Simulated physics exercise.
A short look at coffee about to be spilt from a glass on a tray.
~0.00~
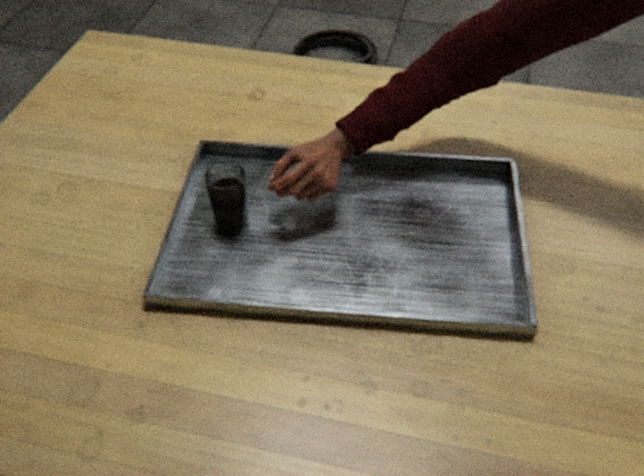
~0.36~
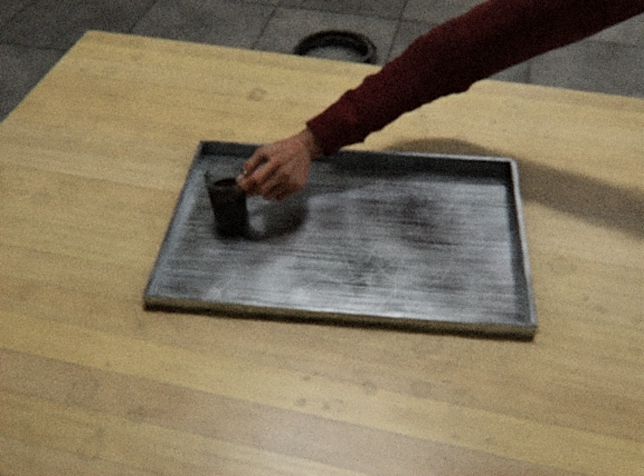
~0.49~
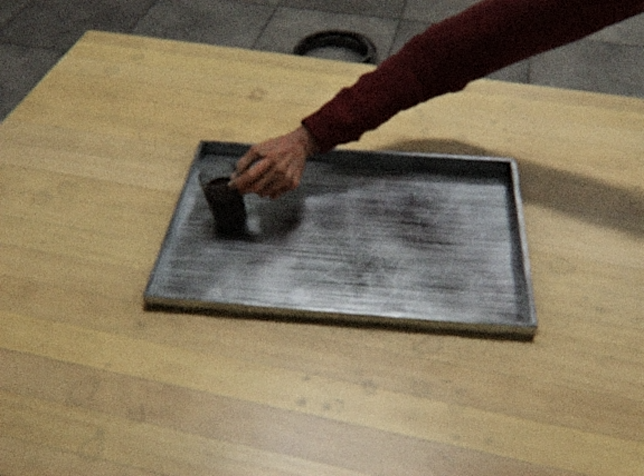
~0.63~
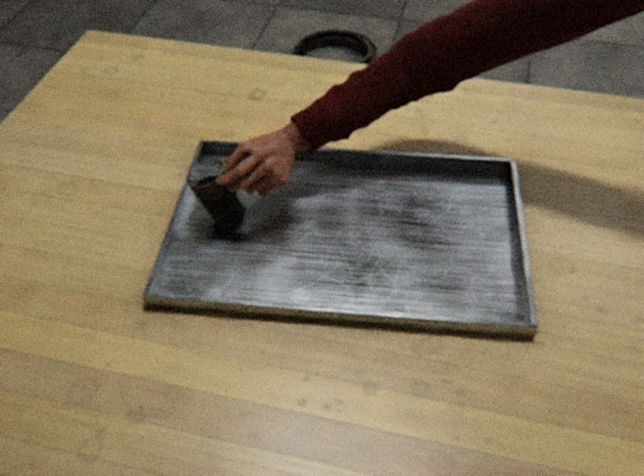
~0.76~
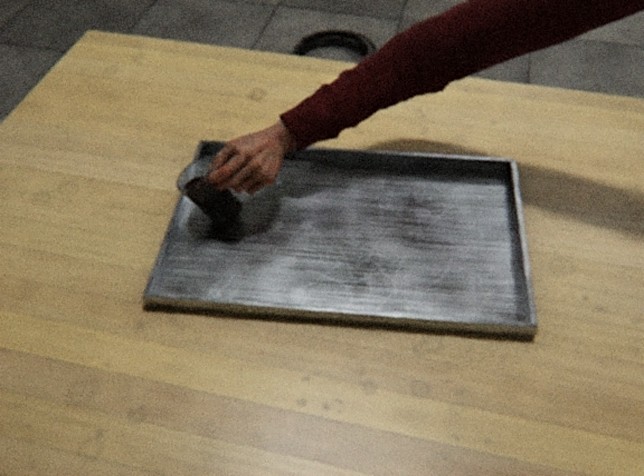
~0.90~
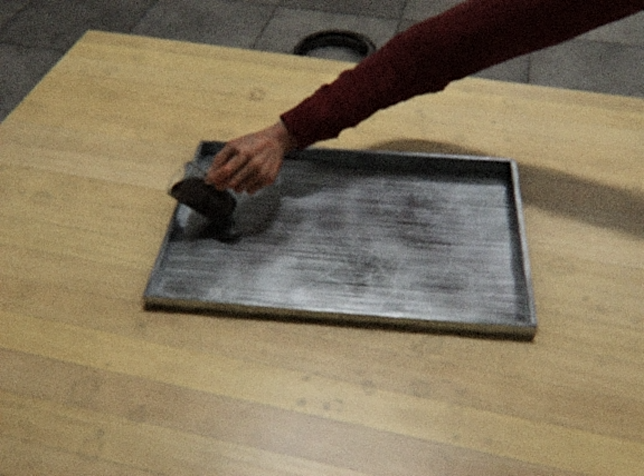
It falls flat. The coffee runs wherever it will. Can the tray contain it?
I expect the tray will fail to catch the spill.
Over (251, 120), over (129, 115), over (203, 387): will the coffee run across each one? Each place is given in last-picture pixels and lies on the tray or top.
Starting from the first: Never touched, then never touched, finally never touched.
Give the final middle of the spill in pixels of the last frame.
Its centre lies at roughly (13, 222) in the last picture.
By 1.5 s, the glass lies across the rim; the puddle covers about as much as a plate; the table is getting wet.
By 2.2 s, the puddle covers about as much as a tray; the table is getting wet.
By 3.6 s, the puddle covers about as much as a tray; the table is getting wet.
